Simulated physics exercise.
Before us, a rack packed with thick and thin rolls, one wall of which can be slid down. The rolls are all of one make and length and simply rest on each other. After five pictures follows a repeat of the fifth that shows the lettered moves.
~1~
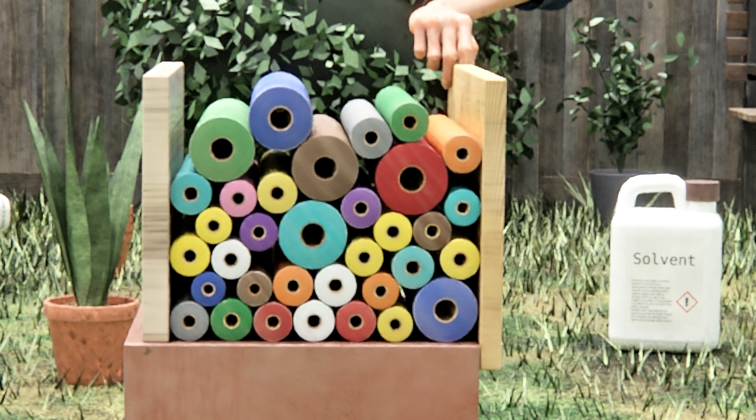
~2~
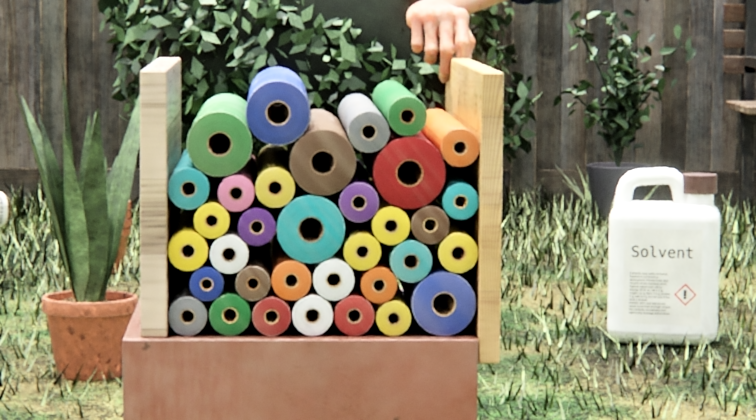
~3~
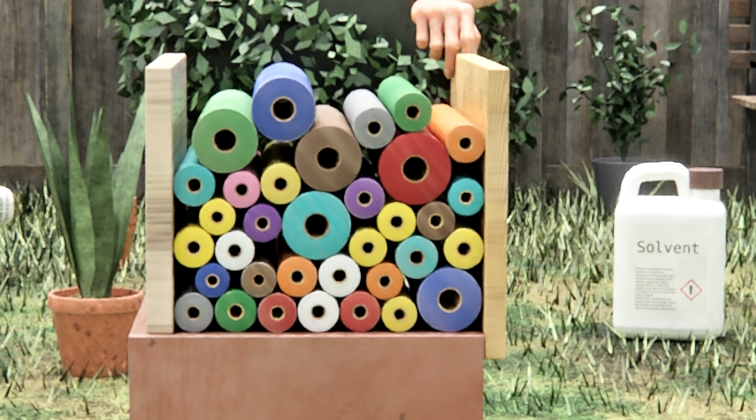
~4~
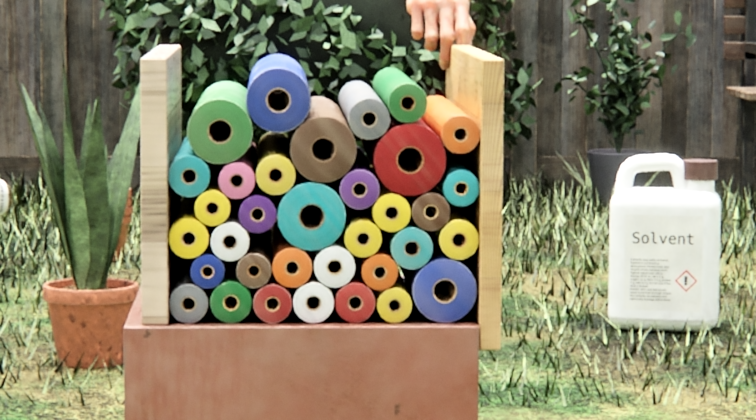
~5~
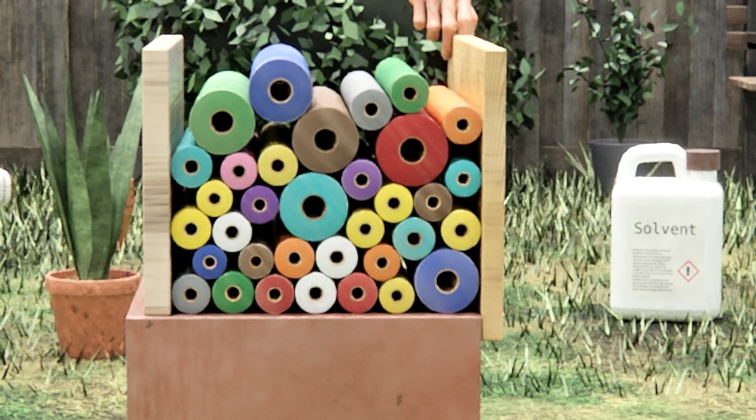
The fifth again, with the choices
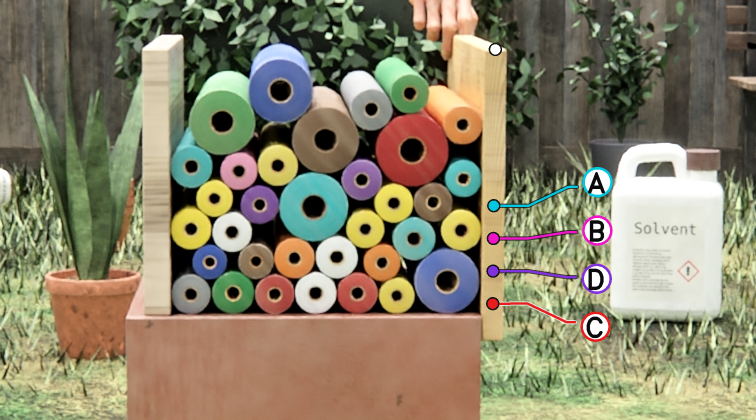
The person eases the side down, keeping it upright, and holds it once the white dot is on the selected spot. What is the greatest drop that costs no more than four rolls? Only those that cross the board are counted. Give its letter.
B is the limit.
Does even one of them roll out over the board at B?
At B: Yes.
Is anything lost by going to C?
Yes.
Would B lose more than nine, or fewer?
At B, fewer than nine.
On the marked copy, A at (494, 206); B at (493, 239); C at (493, 304); D at (493, 271); the white dot at (495, 49).
Taking B. A third of the way, top of the board (483, 132).
Two thirds of the way, top of the board (482, 229).
When it is over, top of the board (482, 238), three out over the board.
As for the rest, A two out over the board; C more than four out over the board; D more than four out over the board.
